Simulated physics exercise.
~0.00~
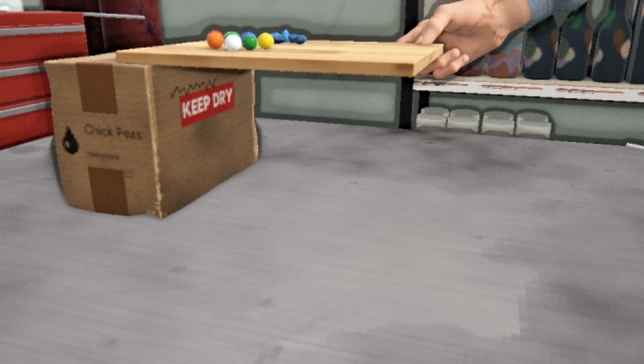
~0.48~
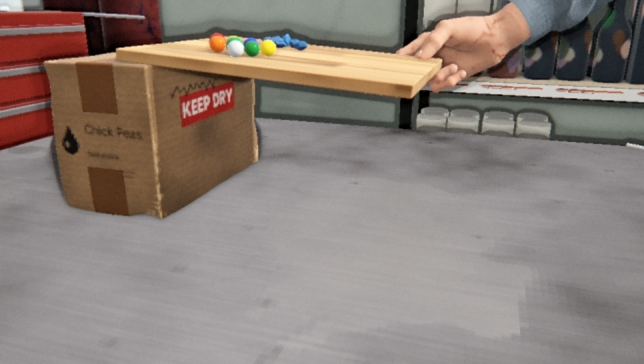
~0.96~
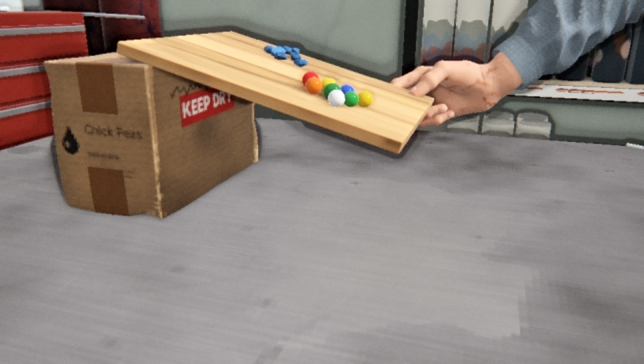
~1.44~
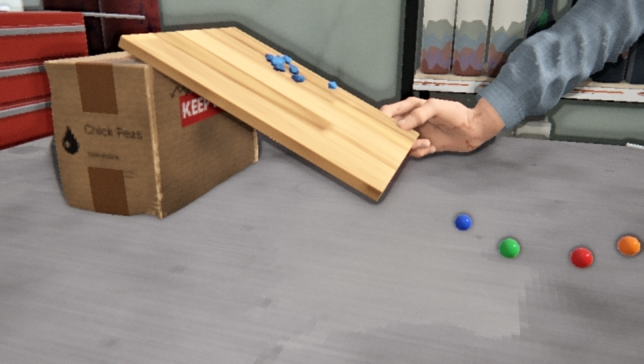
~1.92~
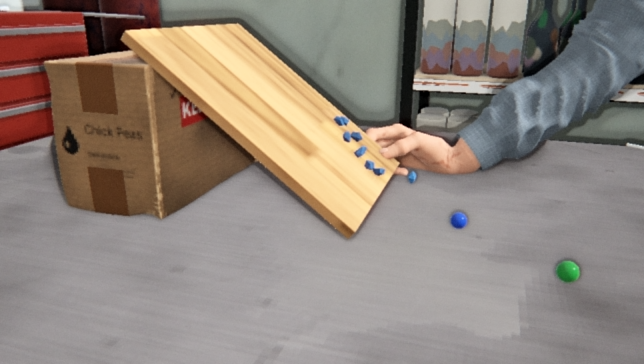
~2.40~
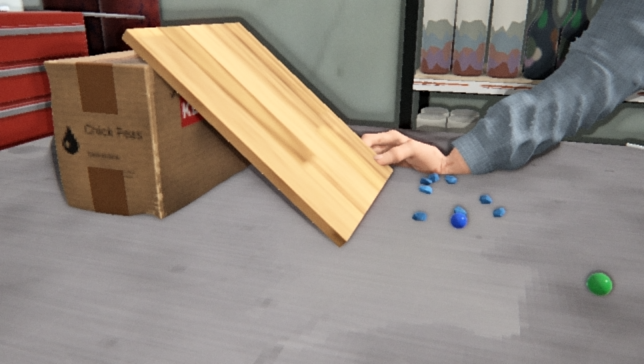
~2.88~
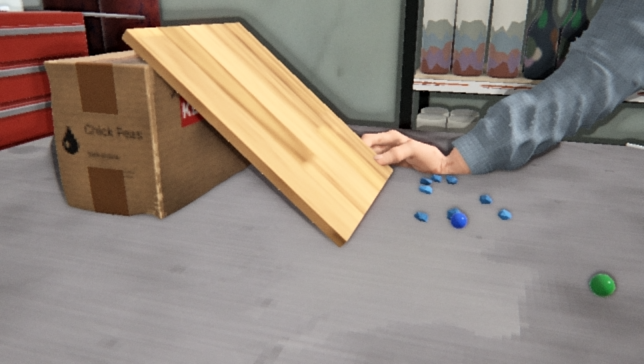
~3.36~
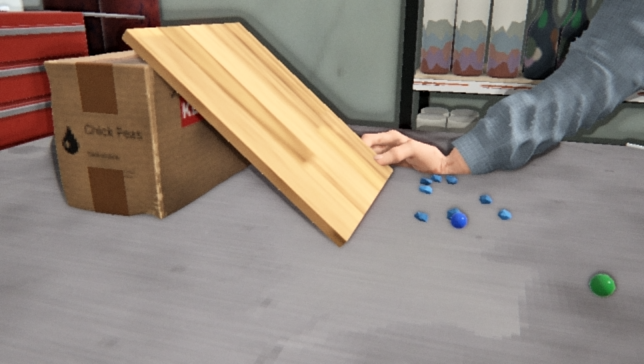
In this clip, a hand lowers the right end of a wooden board propped on a cardboard box; colourful balls roll off rightward first, then small blue pieces slide down, ending scattered near the board's foot, with a blue ball among them and a green ball farther right.
